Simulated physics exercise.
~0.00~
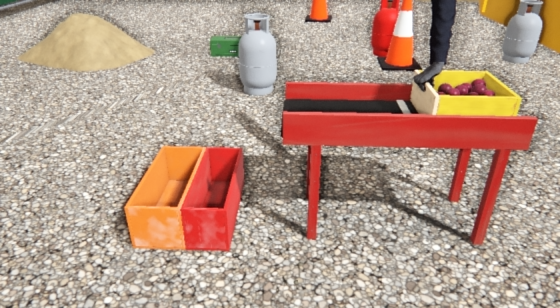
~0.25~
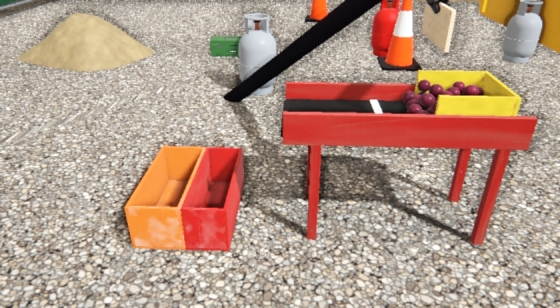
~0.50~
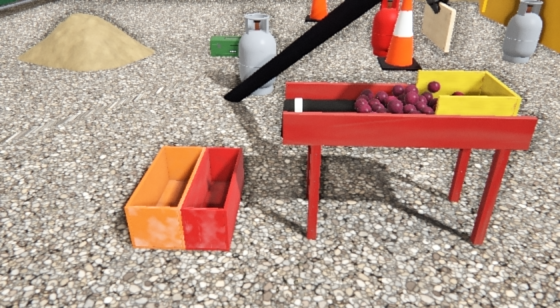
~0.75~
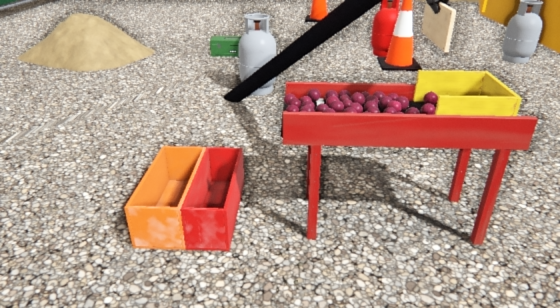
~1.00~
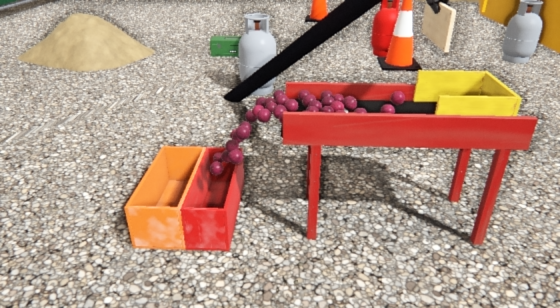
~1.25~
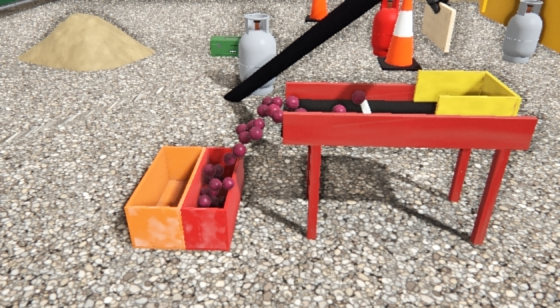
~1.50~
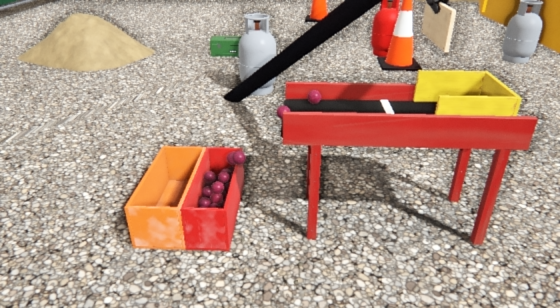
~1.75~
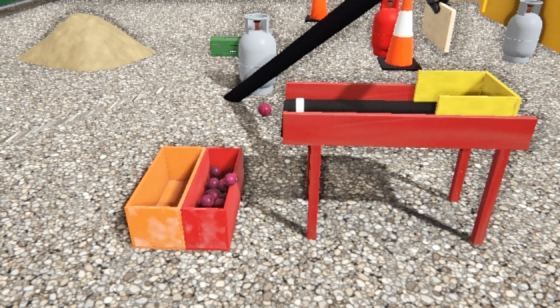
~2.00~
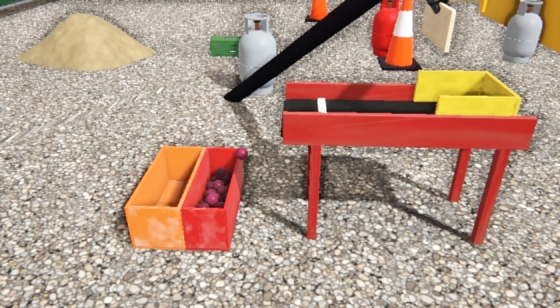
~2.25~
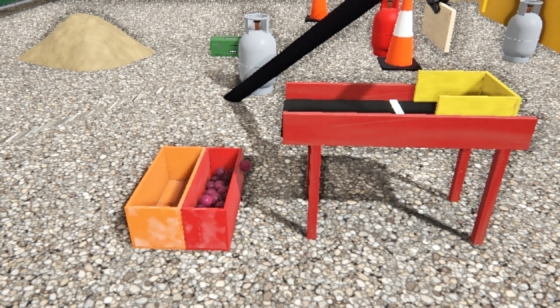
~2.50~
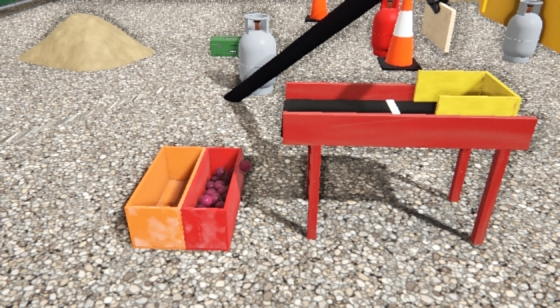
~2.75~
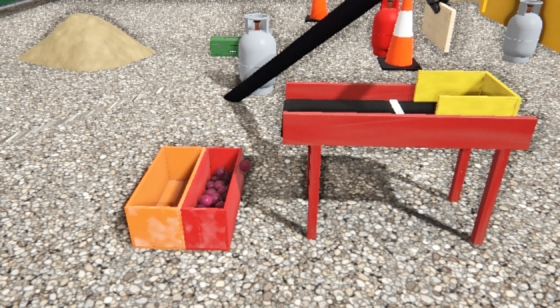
A dark arm lifted the gate beside a yellow pen on a red table, and a belt carried the red onions left and off its end, where nearly all of them dropped into the red tub, leaving the orange box empty.
